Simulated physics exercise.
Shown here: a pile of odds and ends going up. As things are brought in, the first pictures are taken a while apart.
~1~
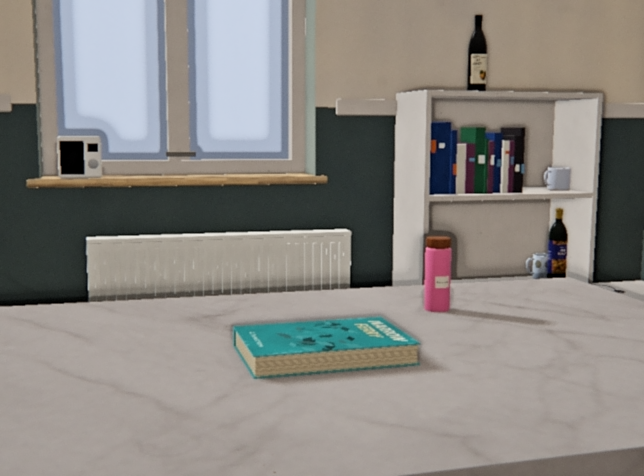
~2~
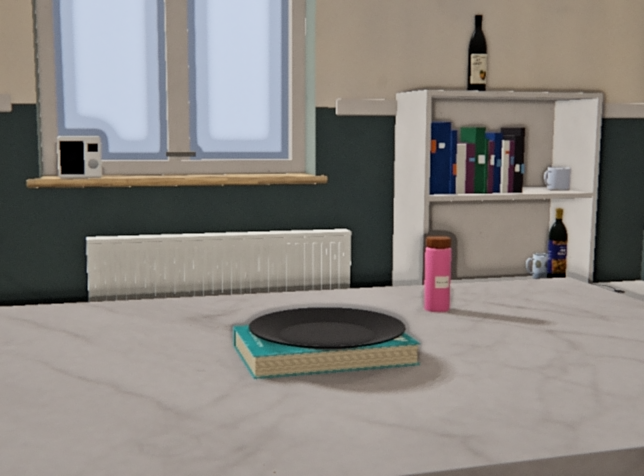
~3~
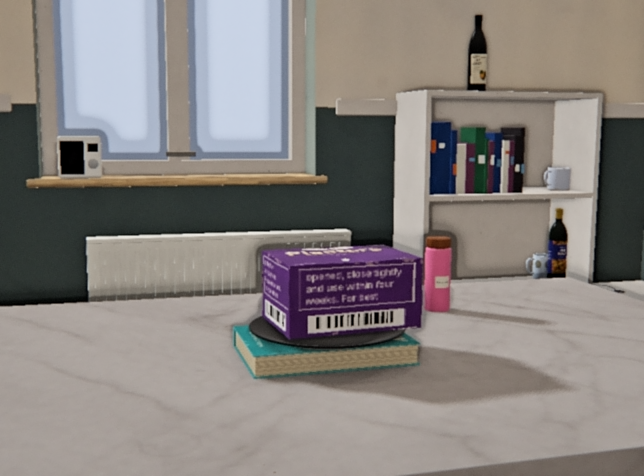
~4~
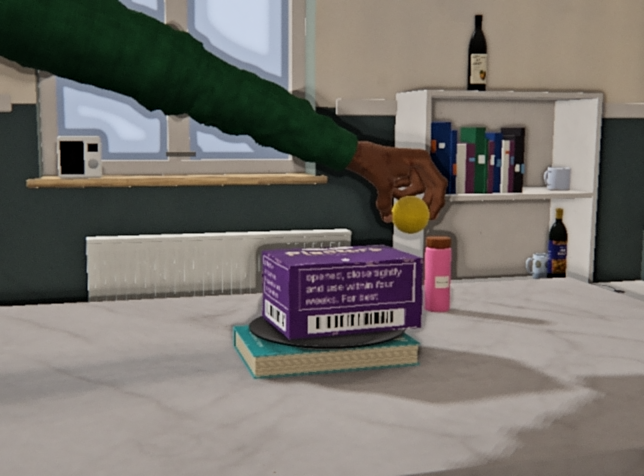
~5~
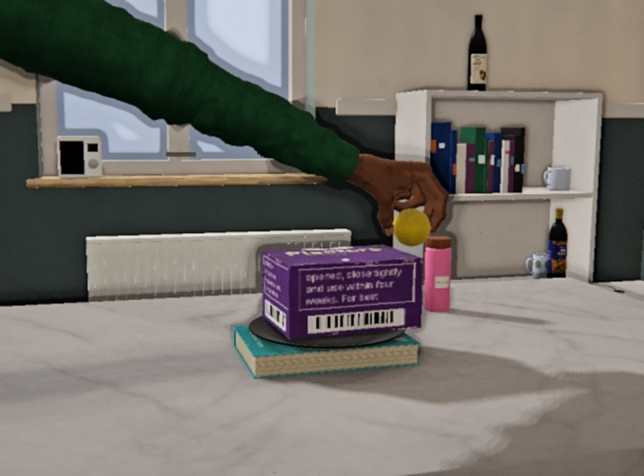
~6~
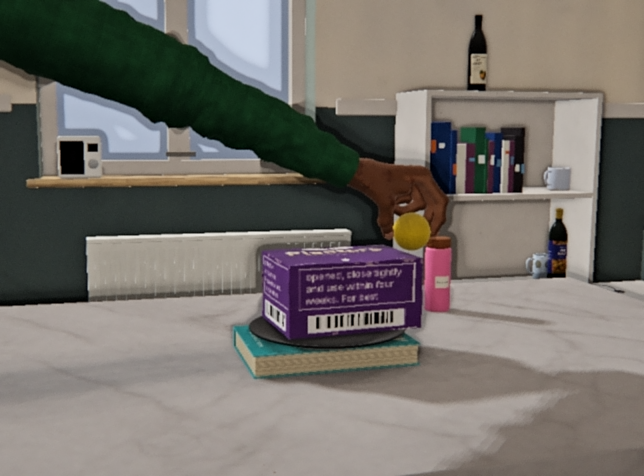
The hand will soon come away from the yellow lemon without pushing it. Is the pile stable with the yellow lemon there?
It will not remain standing.
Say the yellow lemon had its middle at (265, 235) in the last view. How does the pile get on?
The pile then goes over.
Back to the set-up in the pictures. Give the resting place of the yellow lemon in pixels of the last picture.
Near (450, 329).
Then, 0.20 s after the last picture, yellow lemon rolled a little near (421, 242).
Then, 0.30 s after the last picture, yellow lemon now fallen.
Then, 0.40 s after the last picture, things are still on the move.
At rest, fallen, yellow lemon; the other 4 in place. Seen from the same camera at the end, yellow lemon near (449, 329). The pile loses its balance.
